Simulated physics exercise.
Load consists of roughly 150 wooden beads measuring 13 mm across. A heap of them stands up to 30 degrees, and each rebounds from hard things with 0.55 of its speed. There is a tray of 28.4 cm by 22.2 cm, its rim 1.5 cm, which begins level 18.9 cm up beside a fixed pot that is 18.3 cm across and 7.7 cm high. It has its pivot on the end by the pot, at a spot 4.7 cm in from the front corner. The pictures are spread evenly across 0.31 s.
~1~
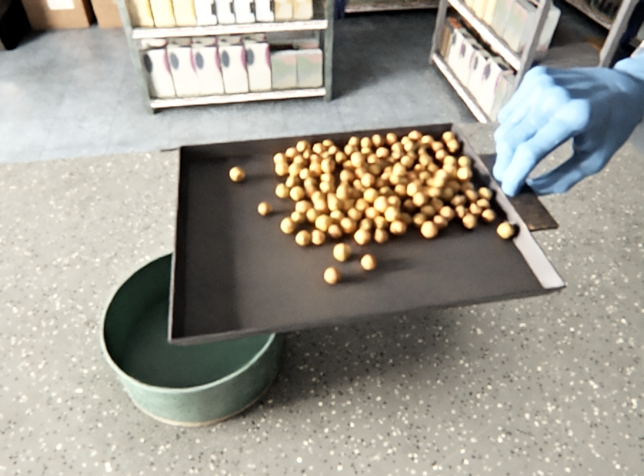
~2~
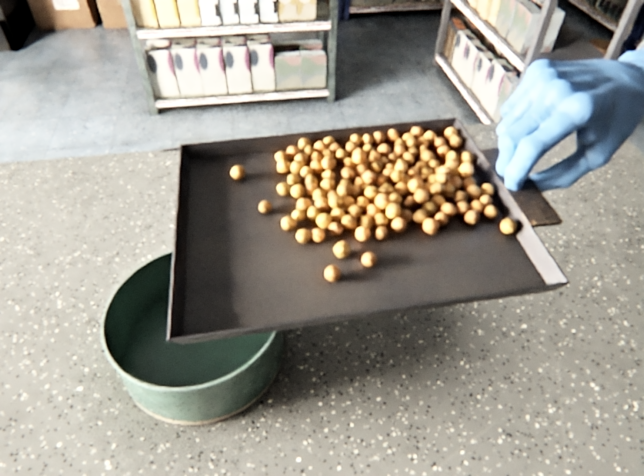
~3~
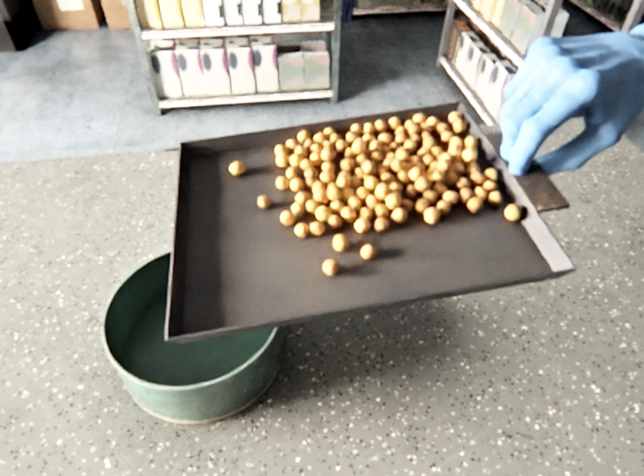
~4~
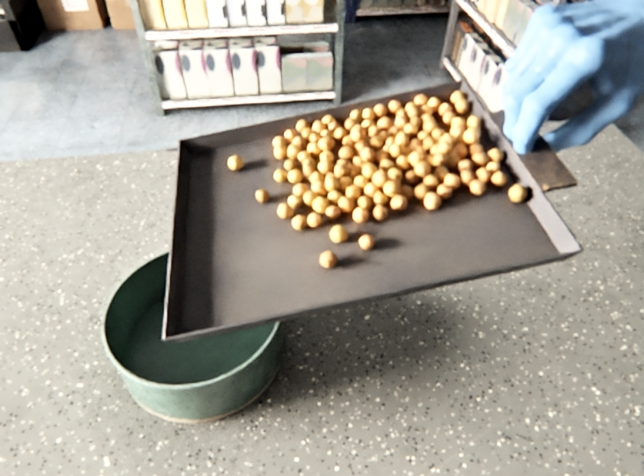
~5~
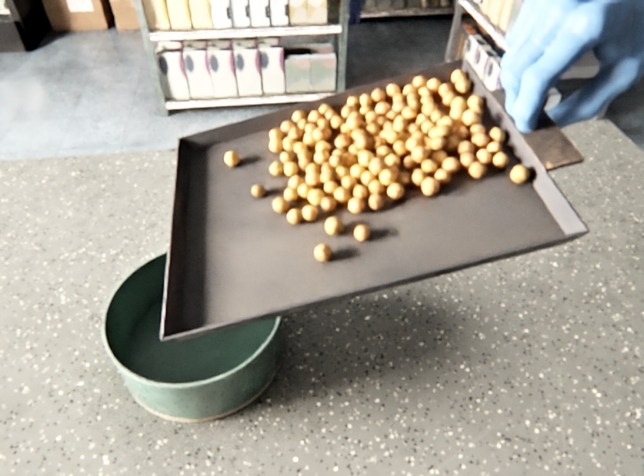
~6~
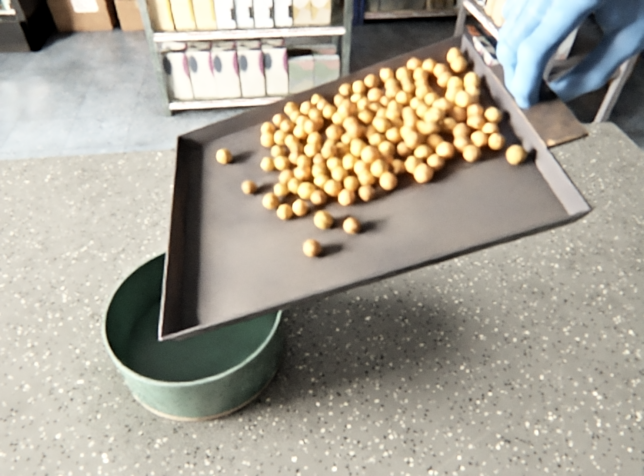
In a room with shelves along the back, a blue-gloved hand at the right raised that end of a dark tray of small wooden balls, and they shifted slightly left above a green pot.
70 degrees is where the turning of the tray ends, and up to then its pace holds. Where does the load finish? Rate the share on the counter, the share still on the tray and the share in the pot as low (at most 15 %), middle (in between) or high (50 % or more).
Counter - high; left on the tray - low; pot - middle.
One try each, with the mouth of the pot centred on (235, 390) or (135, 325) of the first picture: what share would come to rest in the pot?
Estimates: 40 % and 60 %, in that order.
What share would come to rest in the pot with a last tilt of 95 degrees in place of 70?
Roughly 45 %.
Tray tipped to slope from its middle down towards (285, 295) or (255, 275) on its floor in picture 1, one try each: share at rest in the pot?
Near 0 and 5 per cent, in that order.
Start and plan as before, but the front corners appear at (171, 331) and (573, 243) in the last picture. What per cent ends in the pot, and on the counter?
That works out as pot 20 and counter 80.
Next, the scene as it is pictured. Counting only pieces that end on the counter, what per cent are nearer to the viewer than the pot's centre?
90 %.
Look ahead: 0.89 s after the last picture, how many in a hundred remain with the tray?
Of the load, some 20 percent.
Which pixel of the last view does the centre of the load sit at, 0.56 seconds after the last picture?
Approximately (144, 262) in the last view.
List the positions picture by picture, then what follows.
The first frame shows tray tilt 0 degrees, front corners at (179, 333) and (555, 281); middle of the pieces at (381, 183); pot at (194, 309).
The second frame shows tray tilt 1 degrees, front corners at (178, 331) and (558, 277); middle of the pieces at (382, 180).
The third frame shows tray tilt 5 degrees, front corners at (175, 330) and (564, 264), lowest corner left front; middle of the pieces at (382, 170).
The fourth frame shows tray tilt 10 degrees, front corners at (173, 330) and (570, 246), lowest corner left front; middle of the pieces at (381, 156).
The fifth frame shows tray tilt 14 degrees, front corners at (170, 330) and (575, 226), lowest corner left front; middle of the pieces at (379, 143).
The sixth frame shows tray tilt 19 degrees, front corners at (168, 329) and (577, 206), lowest corner left front; middle of the pieces at (372, 132); pot at (195, 305).
Then, 0.34 s after the last picture, tilt 44 degrees; the tray holds 95 %, the pot 0 %.
Then, 0.56 s after the last picture, tilt 61 degrees; the tray holds 50 %, the pot 10 %.
Then, 0.89 s after the last picture, tilt 70 degrees; the tray holds 20 %, the pot 30 %.
In the end, counter 55 %, tray 0 %, pot 40 %.
